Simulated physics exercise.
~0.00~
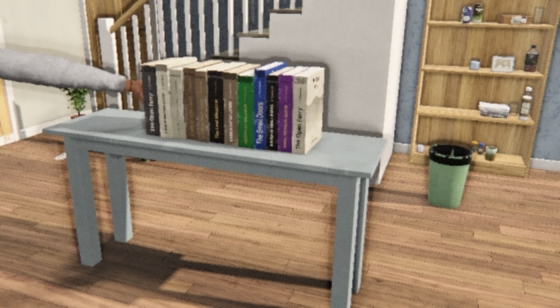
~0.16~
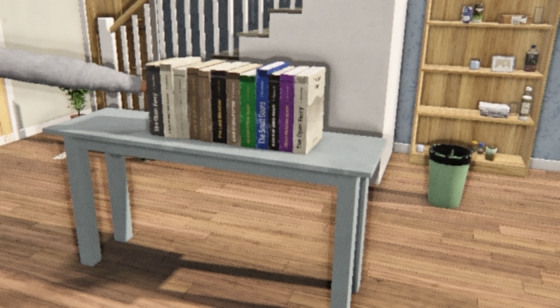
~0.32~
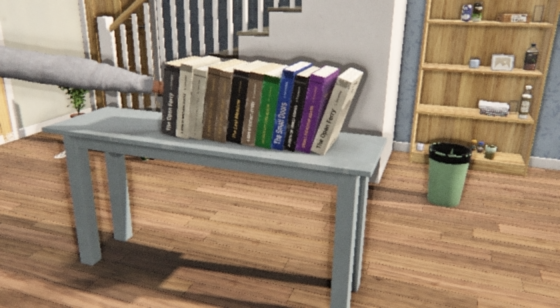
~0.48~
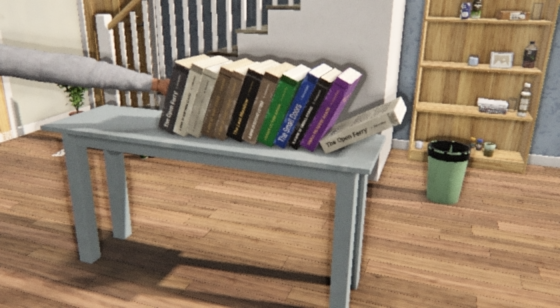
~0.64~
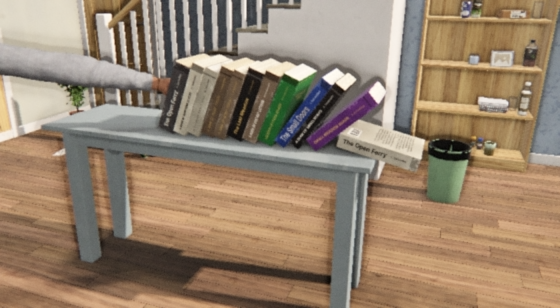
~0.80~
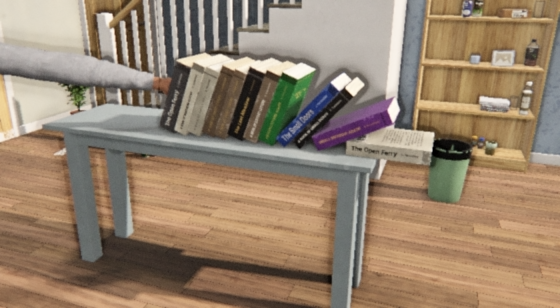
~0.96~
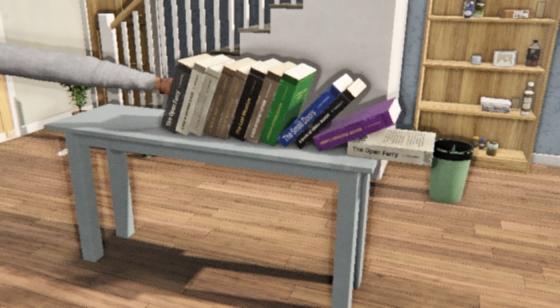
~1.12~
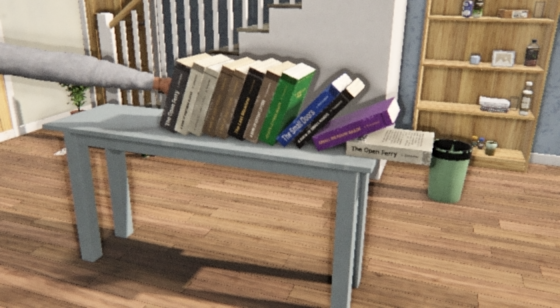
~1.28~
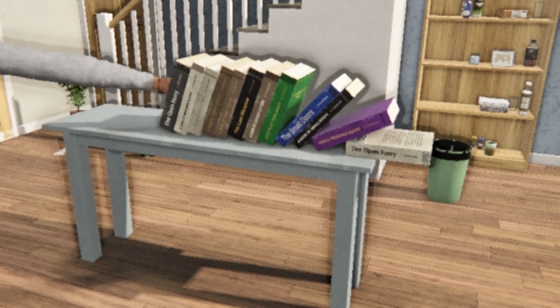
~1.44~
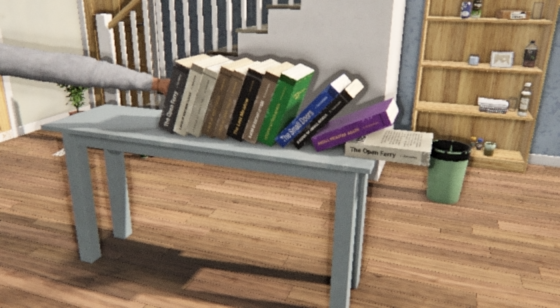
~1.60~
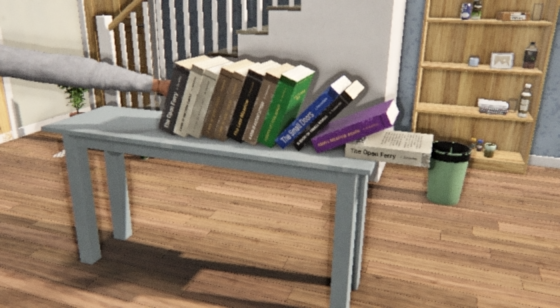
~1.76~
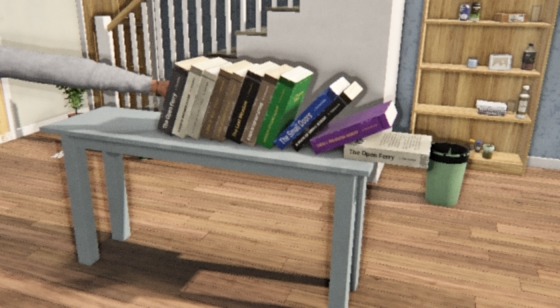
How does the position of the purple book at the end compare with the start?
At the start the purple book stands upright in the row. By the end it has tipped over to the right and lies on its side against the pale end book.
